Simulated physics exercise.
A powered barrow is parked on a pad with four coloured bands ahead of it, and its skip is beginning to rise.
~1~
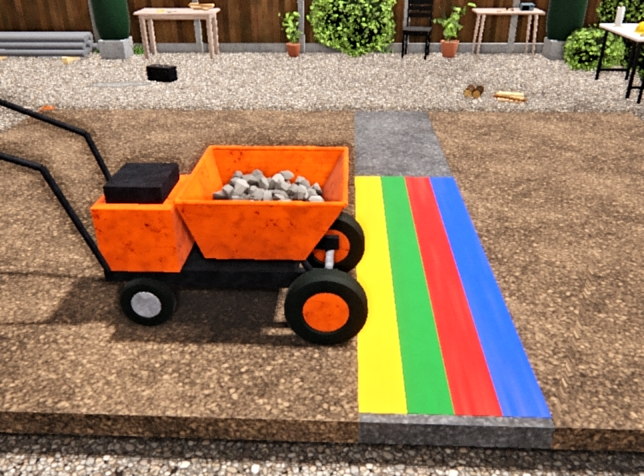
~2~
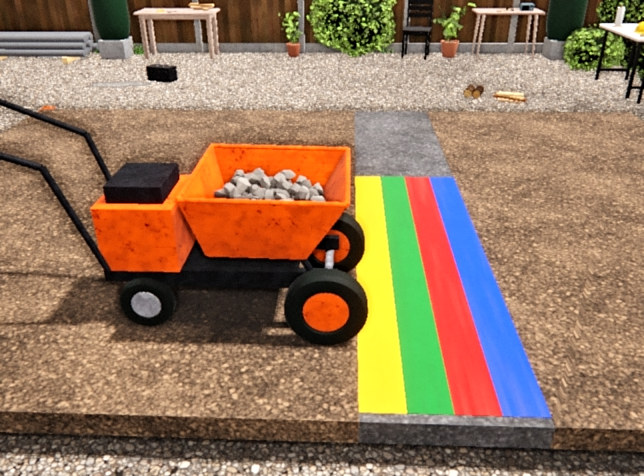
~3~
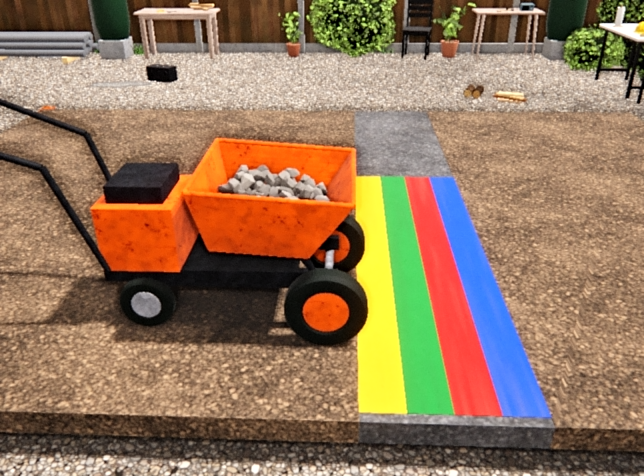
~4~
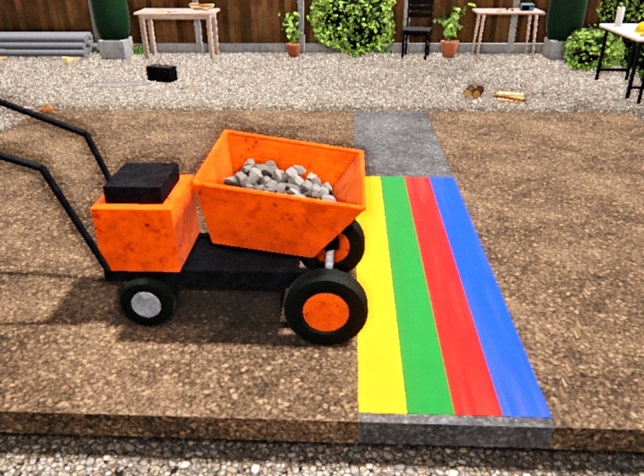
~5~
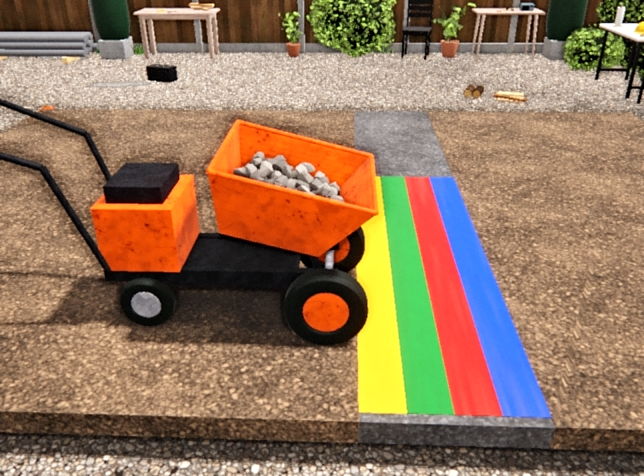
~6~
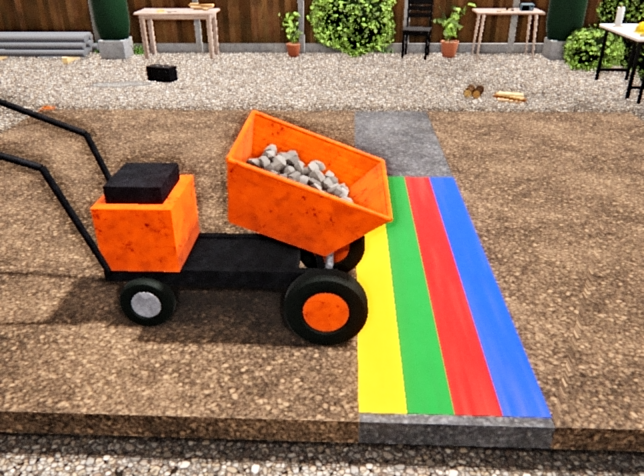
Orange skip of grey stones on a parked barrow slowly rising and tilting right beside yellow, green, red and blue ground strips.
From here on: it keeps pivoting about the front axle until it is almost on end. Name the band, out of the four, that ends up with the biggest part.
The red band.
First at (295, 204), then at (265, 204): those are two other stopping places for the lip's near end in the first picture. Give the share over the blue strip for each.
About 10 %, then 0 %.
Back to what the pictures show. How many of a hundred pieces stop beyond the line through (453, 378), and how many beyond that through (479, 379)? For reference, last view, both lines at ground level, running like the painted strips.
I'd put it near 80 in a hundred, then near 60 in a hundred.
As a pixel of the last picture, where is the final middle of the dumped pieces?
At about (466, 302), give or take.
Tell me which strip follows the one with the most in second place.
I'd say that blue strip.
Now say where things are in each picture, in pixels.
The first frame shows lip of the skip at (345, 205), level; top of the load at (266, 198), broken stones; yellow strip at (380, 371); green strip at (424, 372); red strip at (468, 374); blue strip at (512, 375).
The second frame shows lip of the skip at (347, 205), tipped barely; top of the load at (255, 192).
The third frame shows lip of the skip at (354, 207), tipped barely; top of the load at (260, 188).
The fourth frame shows lip of the skip at (364, 209), tipped a little; top of the load at (262, 191).
The fifth frame shows lip of the skip at (376, 213), tipped a little; top of the load at (263, 182).
The sixth frame shows lip of the skip at (390, 220), tipped clearly; top of the load at (275, 176); yellow strip at (380, 371); green strip at (424, 372); red strip at (468, 374); blue strip at (512, 375).
Soon after the last picture, skip tipped steeply; all in the skip.
A little later, skip tipped right over; most in the skip; a small part over the red strip; a stray few over the blue strip; a stray few falling.
Later still, skip tipped right over; about a quarter in the skip; a stray few over the green strip; about a third over the red strip; about a quarter over the blue strip; a small part off the paint.
By the end, skip tipped right over; none over the yellow strip; a small part over the green strip; about half over the red strip; about a third over the blue strip; a small part off the paint.
